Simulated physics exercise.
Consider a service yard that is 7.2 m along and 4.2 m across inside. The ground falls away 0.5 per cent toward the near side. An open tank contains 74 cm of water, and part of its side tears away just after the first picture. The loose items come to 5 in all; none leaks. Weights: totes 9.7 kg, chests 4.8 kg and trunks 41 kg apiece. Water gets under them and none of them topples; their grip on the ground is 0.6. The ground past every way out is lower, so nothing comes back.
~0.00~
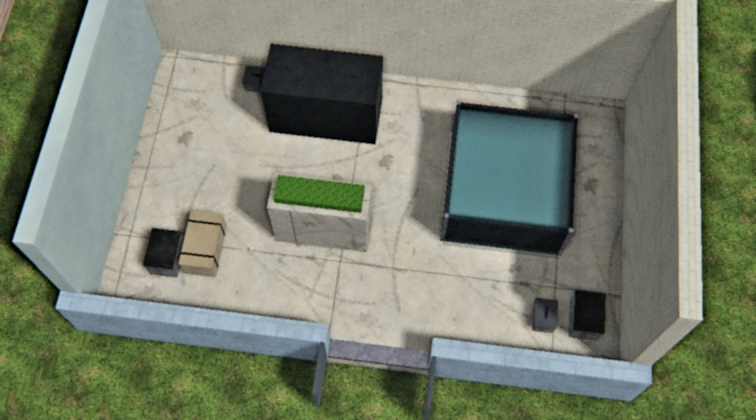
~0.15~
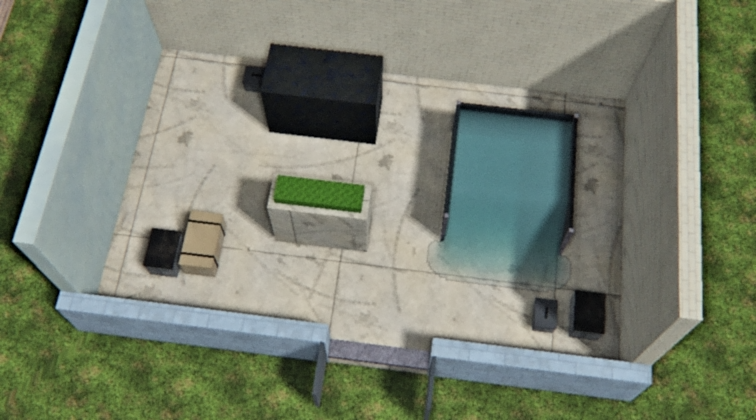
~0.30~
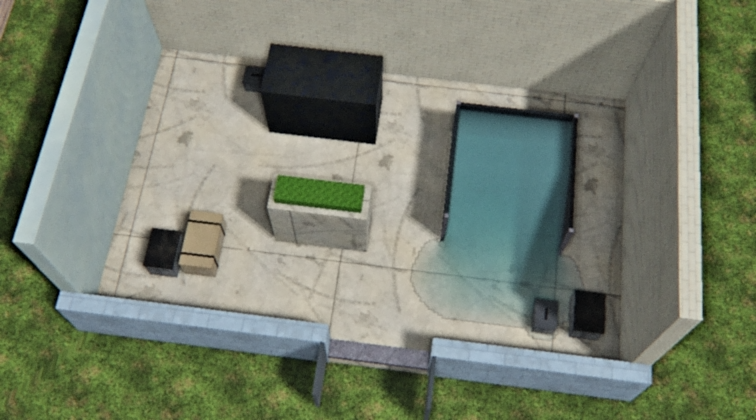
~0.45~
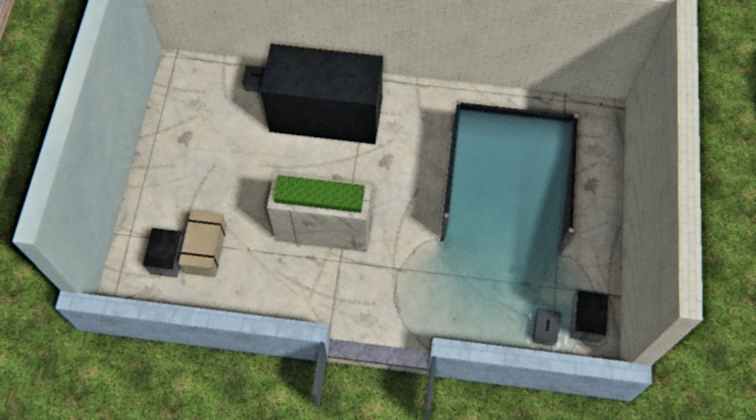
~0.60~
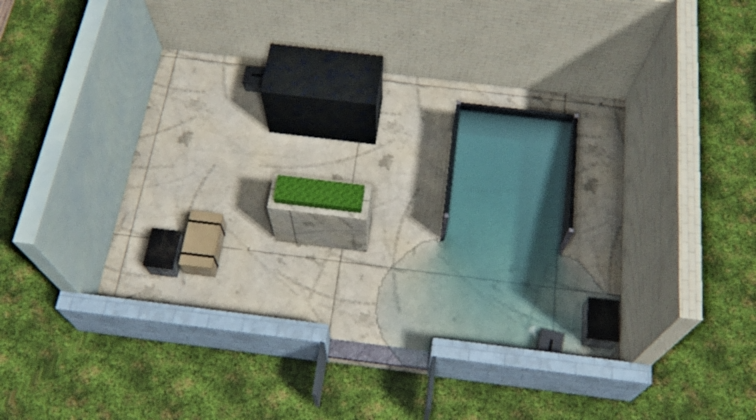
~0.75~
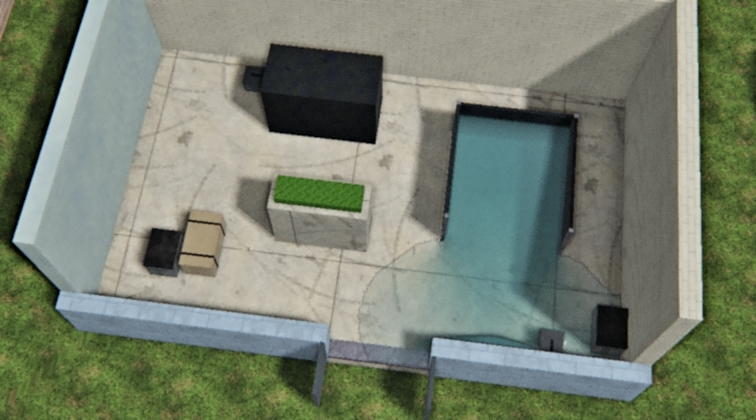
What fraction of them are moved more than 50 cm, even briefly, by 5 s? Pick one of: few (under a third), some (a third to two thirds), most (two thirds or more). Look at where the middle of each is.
Some.
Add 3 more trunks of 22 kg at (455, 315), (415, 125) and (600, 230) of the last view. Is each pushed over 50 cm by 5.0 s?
Result, in sequence: Above the mark / below the mark / above the mark.
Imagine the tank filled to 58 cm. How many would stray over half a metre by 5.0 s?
With that change, 2 of them.
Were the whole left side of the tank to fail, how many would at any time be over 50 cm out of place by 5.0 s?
In that case the number is 1.
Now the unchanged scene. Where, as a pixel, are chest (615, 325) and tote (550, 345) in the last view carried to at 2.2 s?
First near (593, 231), second near (582, 314).
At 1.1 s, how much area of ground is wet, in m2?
About 8.5 m2 is covered.
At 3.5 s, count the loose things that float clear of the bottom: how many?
By my count, 2.
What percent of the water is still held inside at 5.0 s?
Roughly 82 percent.
After 1.1 s 1 of 5 are over 50 cm from their spots; 2 afloat.
After 2.2 s 1 of 5 are over 50 cm from their spots; 2 afloat.
After 3.5 s 2 of 5 are over 50 cm from their spots; 2 afloat.
After 5.0 s 3 of 5 are over 50 cm from their spots, and 3 have been at some point; 3 afloat.
